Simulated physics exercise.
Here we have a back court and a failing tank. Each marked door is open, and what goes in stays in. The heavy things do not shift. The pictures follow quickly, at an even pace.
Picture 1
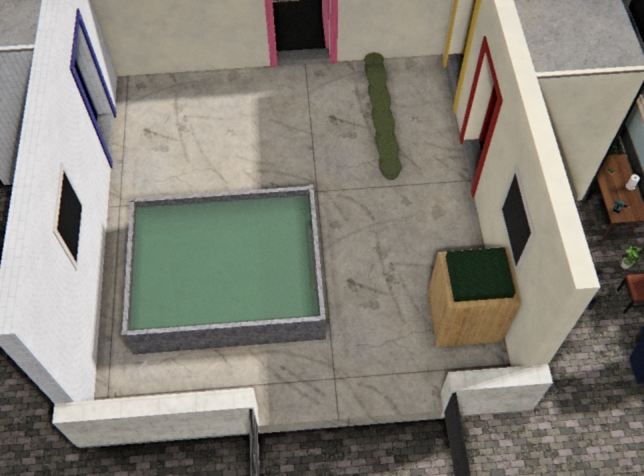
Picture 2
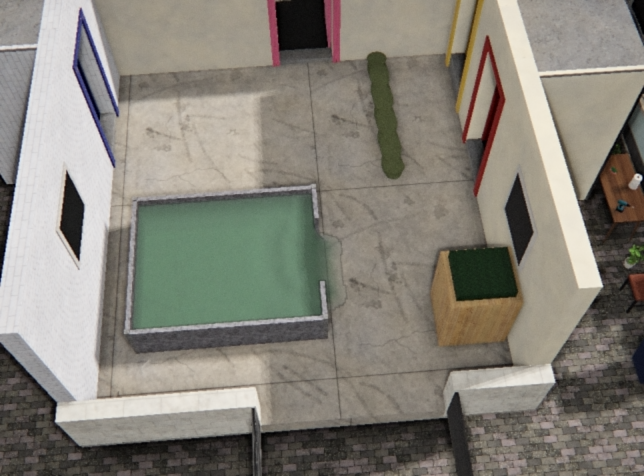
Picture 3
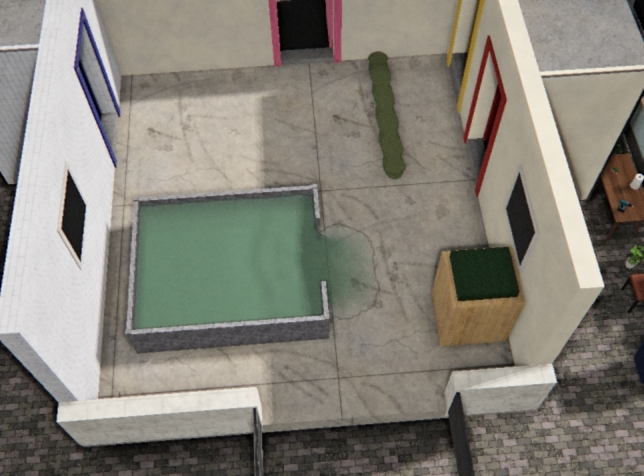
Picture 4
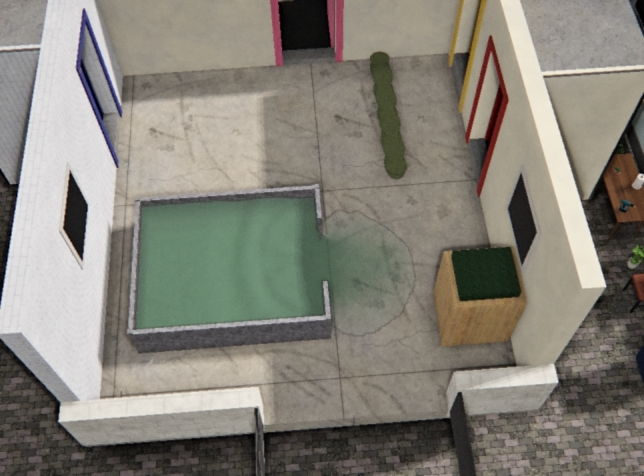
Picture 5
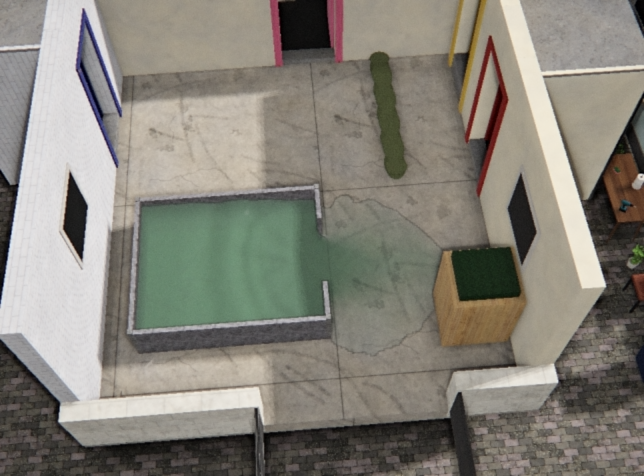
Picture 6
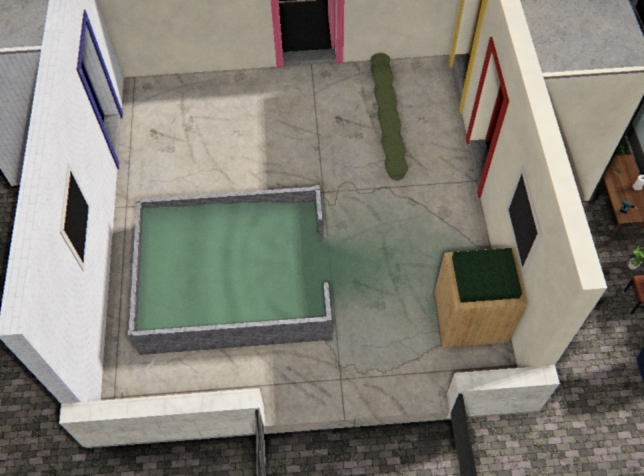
At the start, a walled court holds a still, rectangular tank of green water, with a wooden box to its right. A gap opens in the tank's right wall and water pours out, then the thin green sheet fans across the concrete and spreads around the box.
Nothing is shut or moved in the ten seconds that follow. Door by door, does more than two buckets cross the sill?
The blue door stays under that; the red door takes more than that; the yellow door stays under that; the pink door stays under that.
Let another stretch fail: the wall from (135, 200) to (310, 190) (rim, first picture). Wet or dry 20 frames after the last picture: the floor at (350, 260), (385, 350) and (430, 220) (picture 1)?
In turn: Clear, dry, not flooded.
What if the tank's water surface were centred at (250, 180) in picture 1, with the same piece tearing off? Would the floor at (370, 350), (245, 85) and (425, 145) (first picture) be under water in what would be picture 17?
As listed: Not flooded, no water, flooded.
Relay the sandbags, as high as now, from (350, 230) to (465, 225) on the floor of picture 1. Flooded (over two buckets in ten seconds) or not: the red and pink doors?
Then: Red takes less, pink takes less.
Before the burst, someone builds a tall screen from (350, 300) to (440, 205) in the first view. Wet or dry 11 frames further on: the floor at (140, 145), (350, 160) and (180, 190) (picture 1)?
As listed: Clear, wet, dry.
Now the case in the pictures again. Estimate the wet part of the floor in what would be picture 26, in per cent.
Some 35 per cent.
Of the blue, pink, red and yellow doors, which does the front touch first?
First comes the red one.
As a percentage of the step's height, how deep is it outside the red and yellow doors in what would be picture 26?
About 130 and 20 per cent.
A moment on, water covers 20 % of the floor; the blue door not reached, the red door wet at the sill, nothing in, the yellow door not reached, the pink door not reached.
Next, water covers 30 % of the floor; the blue door not reached, the red door under two buckets in, the yellow door wet at the sill, nothing in, the pink door not reached.
Then, water covers 35 % of the floor; the blue door not reached, the red door over two buckets in, the yellow door wet at the sill, nothing in, the pink door not reached.
Later, water covers 45 % of the floor; the blue door not reached, the red door over two buckets in, the yellow door wet at the sill, nothing in, the pink door wet at the sill, nothing in.
In the end, water covers 70 % of the floor; the blue door wet at the sill, nothing in, the red door far over two buckets in, the yellow door wet at the sill, nothing in, the pink door wet at the sill, nothing in.
